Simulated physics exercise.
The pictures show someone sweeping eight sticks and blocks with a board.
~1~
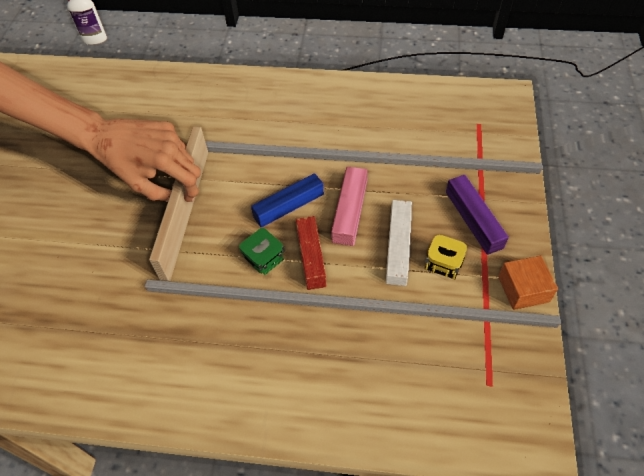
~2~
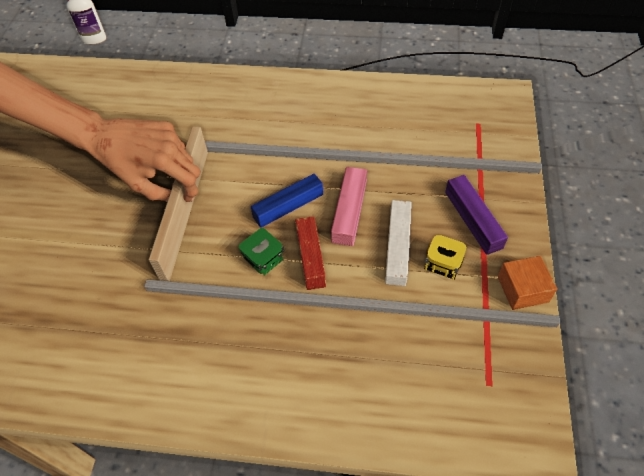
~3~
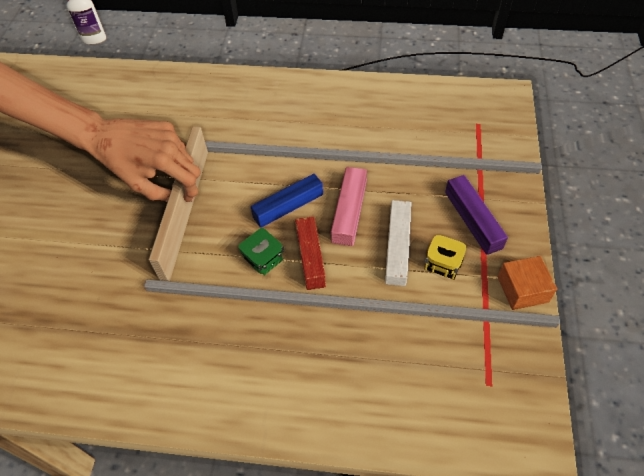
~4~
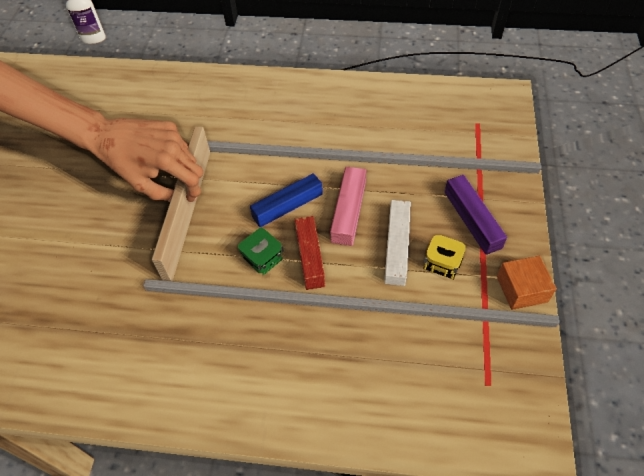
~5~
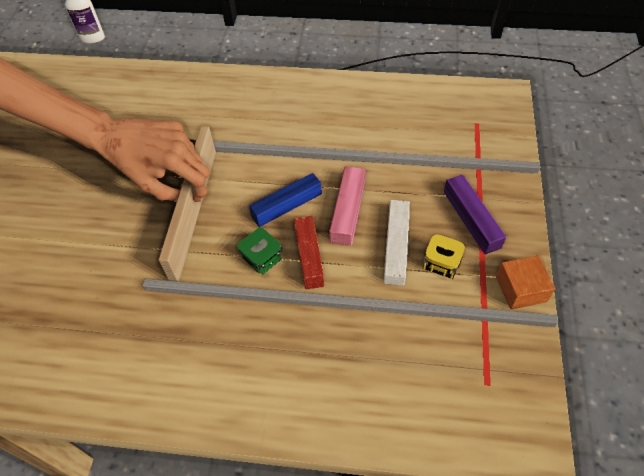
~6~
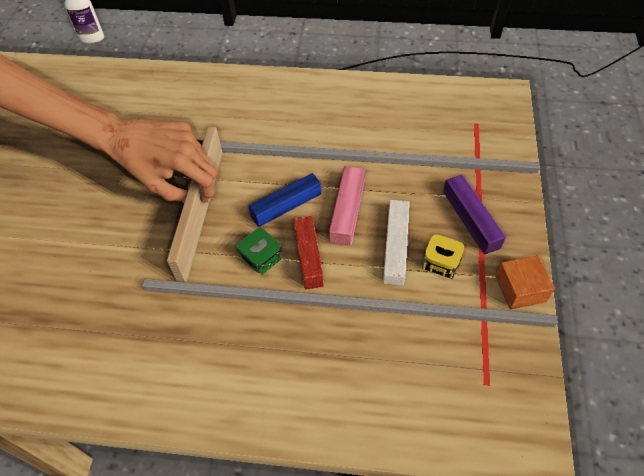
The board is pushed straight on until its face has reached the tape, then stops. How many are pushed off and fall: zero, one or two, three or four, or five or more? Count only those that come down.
Outcome: The number that fall off is three or four.
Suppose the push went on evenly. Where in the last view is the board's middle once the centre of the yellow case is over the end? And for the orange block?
Near (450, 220) and (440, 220).
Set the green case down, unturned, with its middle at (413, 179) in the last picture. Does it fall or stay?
Then it stays on.
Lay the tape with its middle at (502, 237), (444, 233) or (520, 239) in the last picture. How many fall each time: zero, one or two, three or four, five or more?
One after another: Either three or four; one or two; 5 or more.
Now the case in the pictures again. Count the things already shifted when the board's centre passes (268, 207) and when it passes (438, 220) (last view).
At the one place 3, at the other 8.
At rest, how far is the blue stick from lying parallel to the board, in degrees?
Near 0 degrees.
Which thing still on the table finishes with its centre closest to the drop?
The white bar.
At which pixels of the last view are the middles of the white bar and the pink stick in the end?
The white bar stops around (550, 251); the pink stick around (512, 209).
Soon after, none off yet; orange block at rest near (524, 282); purple stick at rest near (473, 213); yellow case at rest near (443, 257).
Then, none off yet; orange block at rest near (524, 282); purple stick moved a little near (483, 210); yellow case moved about its own width near (493, 255).
At rest, the number that fall off is three or four; fallen, yellow case, purple stick and orange block.
